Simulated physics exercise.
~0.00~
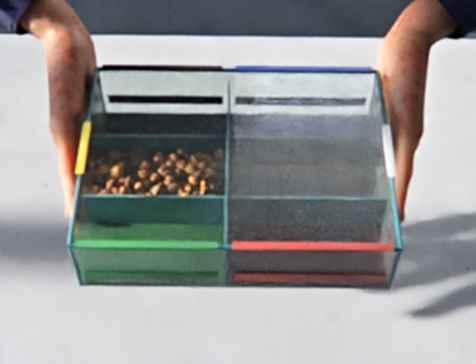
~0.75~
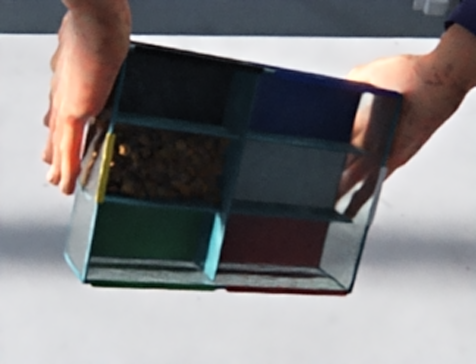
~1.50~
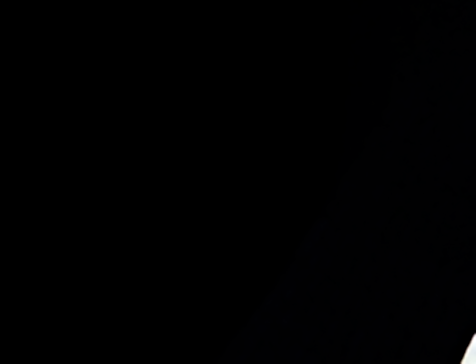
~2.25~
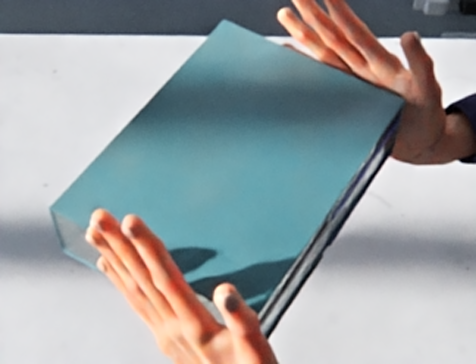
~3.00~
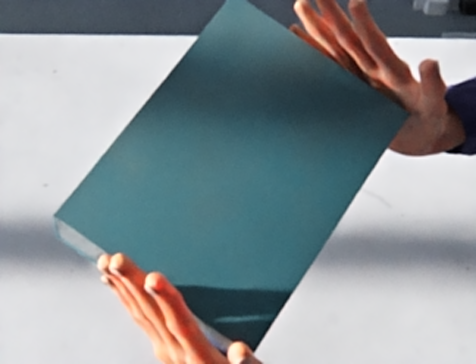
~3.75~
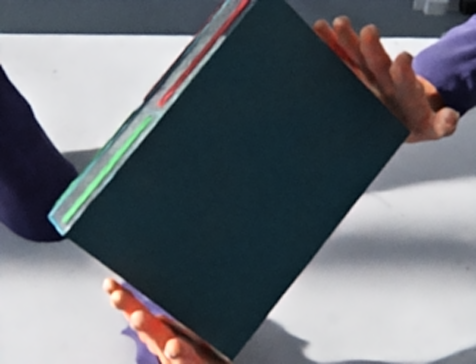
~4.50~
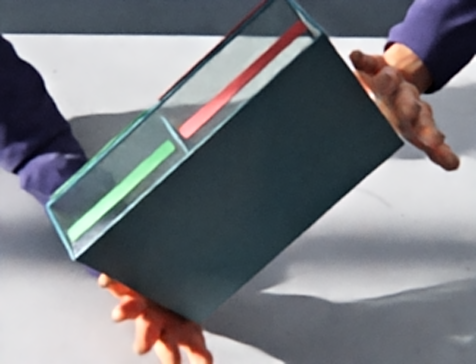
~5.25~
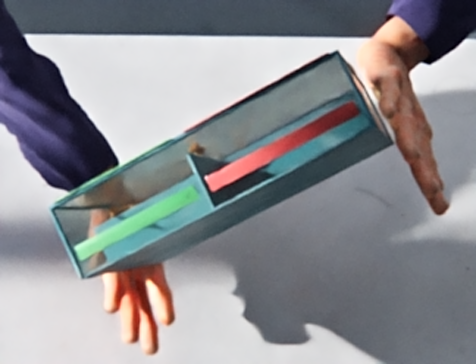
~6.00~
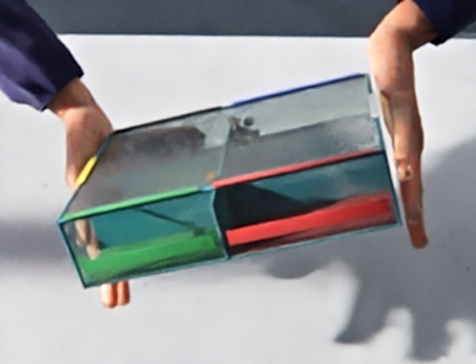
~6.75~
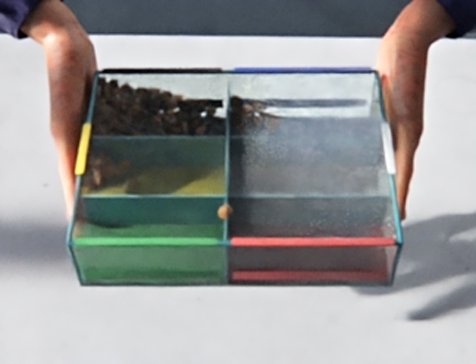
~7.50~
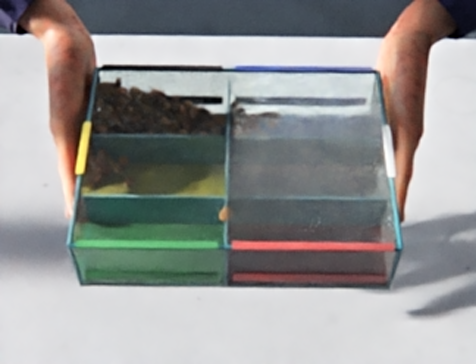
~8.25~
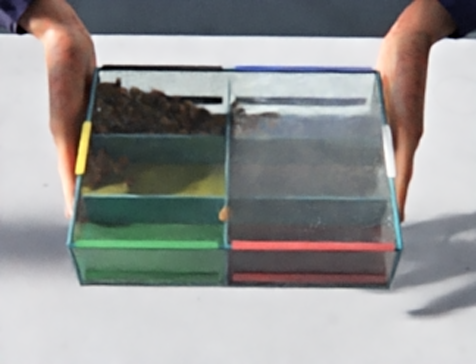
The footage shows two hands holding a clear-lidded, divided box with small brown pieces in its yellow-marked section, turning it fully over and back upright, and ending with most pieces in the black-marked section at the back left and a few scattered elsewhere as it stays still.
